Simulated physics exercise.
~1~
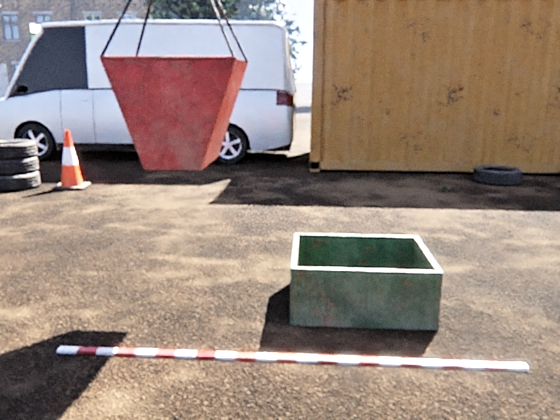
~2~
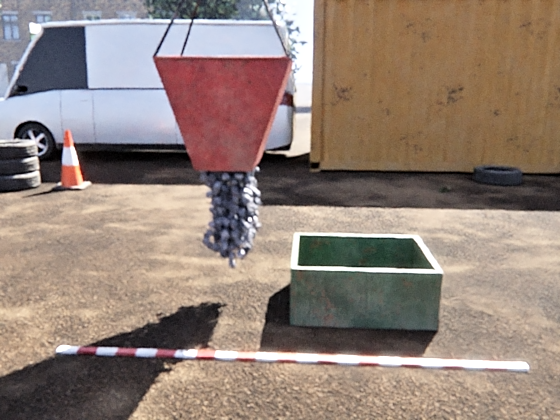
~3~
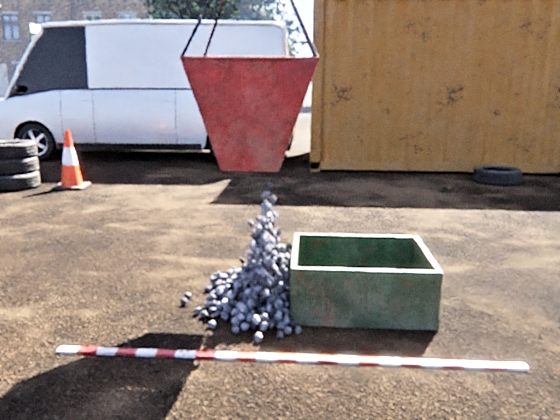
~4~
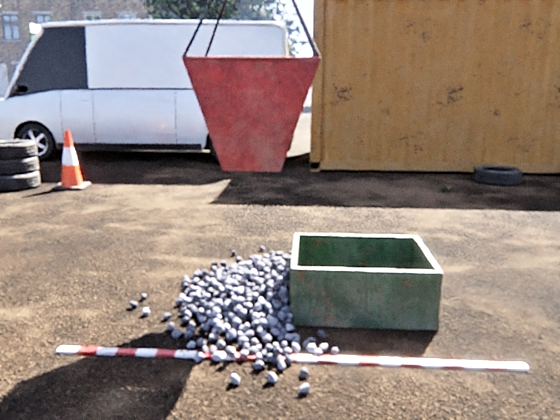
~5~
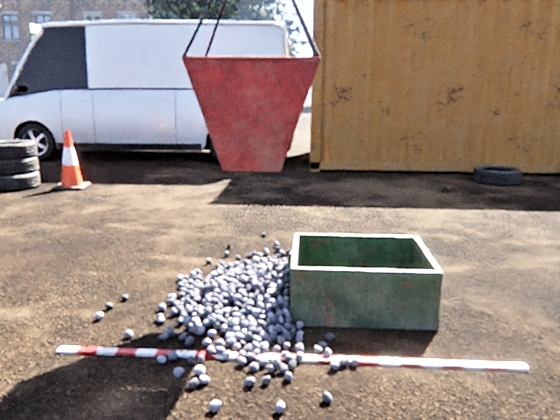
The video shows a red skip hanging from cables moving right in a yard and releasing grey rounded stones from its underside before reaching a green bin. The stones pile up against the bin's left side and spread across the ground and striped staff, while the emptied skip hangs still.
